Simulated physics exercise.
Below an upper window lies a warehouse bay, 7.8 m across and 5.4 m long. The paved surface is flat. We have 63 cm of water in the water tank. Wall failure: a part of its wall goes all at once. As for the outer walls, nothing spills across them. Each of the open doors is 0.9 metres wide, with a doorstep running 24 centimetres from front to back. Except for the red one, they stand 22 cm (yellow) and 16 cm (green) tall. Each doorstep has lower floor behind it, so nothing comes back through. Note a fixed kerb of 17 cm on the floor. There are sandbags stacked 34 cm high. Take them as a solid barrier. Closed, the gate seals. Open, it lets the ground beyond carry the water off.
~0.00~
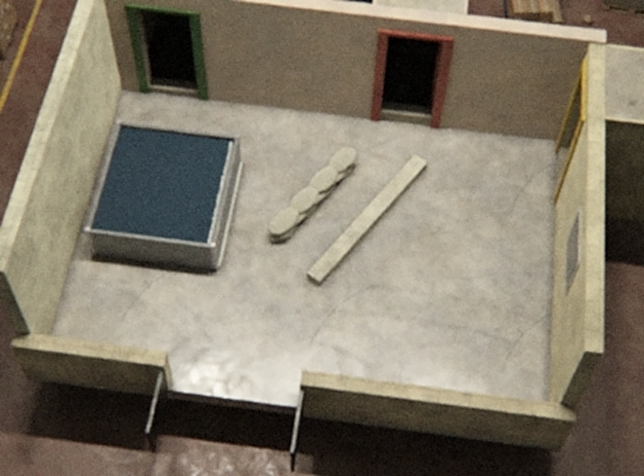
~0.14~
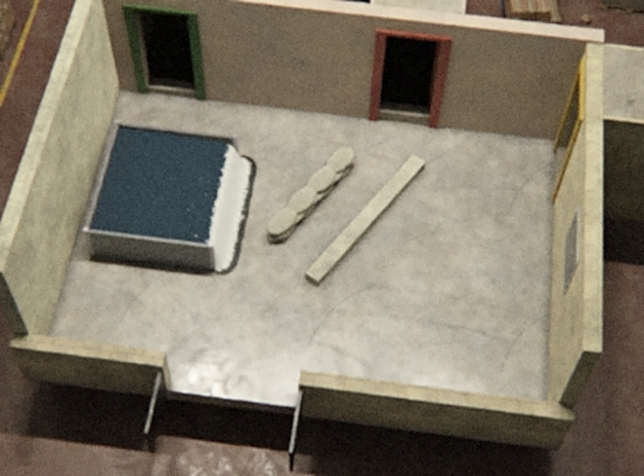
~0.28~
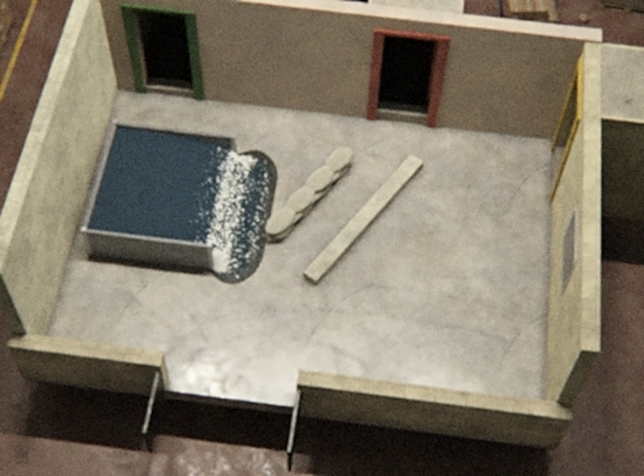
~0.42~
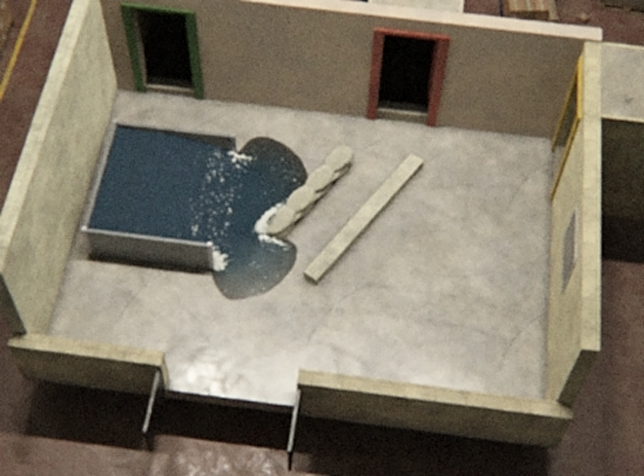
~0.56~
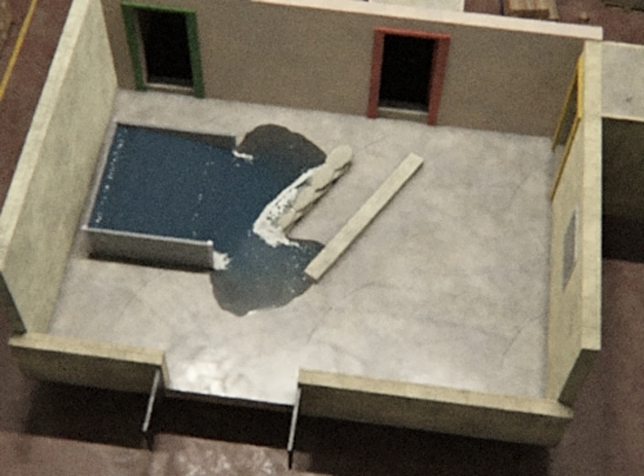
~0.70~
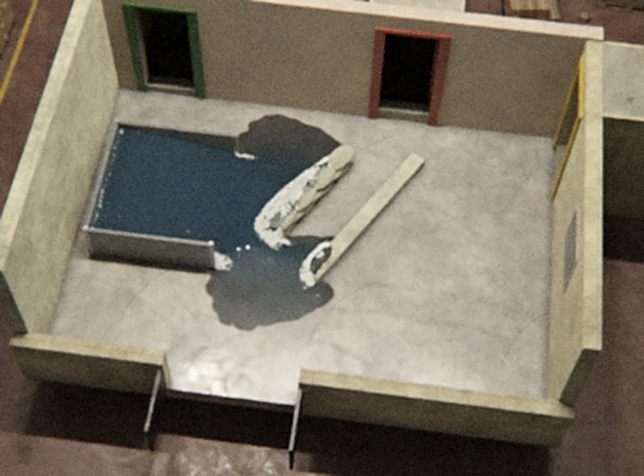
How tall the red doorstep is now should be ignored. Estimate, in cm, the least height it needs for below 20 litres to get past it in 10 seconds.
Roughly 8.5 centimetres.
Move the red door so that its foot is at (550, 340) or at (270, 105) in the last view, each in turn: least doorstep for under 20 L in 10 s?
You'd want roughly 8.0 cm there first, then roughly 18 cm.
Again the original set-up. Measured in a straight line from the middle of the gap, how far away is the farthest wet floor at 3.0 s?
6.2 m.
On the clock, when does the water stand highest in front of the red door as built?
Roughly 2.2 s.
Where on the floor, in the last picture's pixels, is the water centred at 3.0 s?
The centre of all the water is around (299, 216).
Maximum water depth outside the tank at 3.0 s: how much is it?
I'd estimate roughly 28 cm.
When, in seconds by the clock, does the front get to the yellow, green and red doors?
It arrives at the yellow door at 2.6 s, the green door at 2.4 s and the red door at 1.3 s.
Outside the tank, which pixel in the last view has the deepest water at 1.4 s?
Near pixel (267, 225).
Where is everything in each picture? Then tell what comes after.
In the first frame, the water tank at (165, 185) is whole and still, 63 cm deep; the red door at (410, 87) is dry.
In the second frame, water pours out at (224, 206) and has run 0.3 m, to (230, 266); about 9 cm deep outside, 63 cm at the back.
In the third frame, the gap is at (222, 207), the front 0.7 m out at (255, 263); the back of the water tank holds 63 cm.
In the fourth frame, the front is at (288, 266), 1.2 m from the gap at (222, 207); 3.0 m2 of floor is wet, 63 cm left at the back.
In the fifth frame, water pours out at (222, 206) and has run 1.8 m, to (323, 254); about 9 cm deep outside, 57 cm at the back.
In the sixth frame, the front is at (326, 296), 1.9 m from the gap at (223, 207); 4.9 m2 of floor is wet, 53 cm left at the back; the red door at (407, 84), 3.6 m from the gap, is still 1.3 m from the nearest water.
After 1.4 s water covers 25 % of the floor, deepest (44 cm) near (267, 225); 8 cm at the red door, 0 litres in over its 24 cm doorstep.
After 3.0 s water covers 60 % of the floor, deepest (28 cm) near (308, 117); 12 cm at the red door, 0 litres in over its 24 cm doorstep.
After 10.0 s water covers 90 % of the floor, deepest (9 cm) near (324, 280); 6 cm at the red door, 0 litres in over its 24 cm doorstep.
At the red door as built, the water arrived by 1.4 s and peaked near 15 cm at 2.2 s.
With a doorstep of 7 cm, 35 litres would have come in within the 10 s; with 9.5 cm, 15 litres. So under 20 litres takes about 8.5 cm.
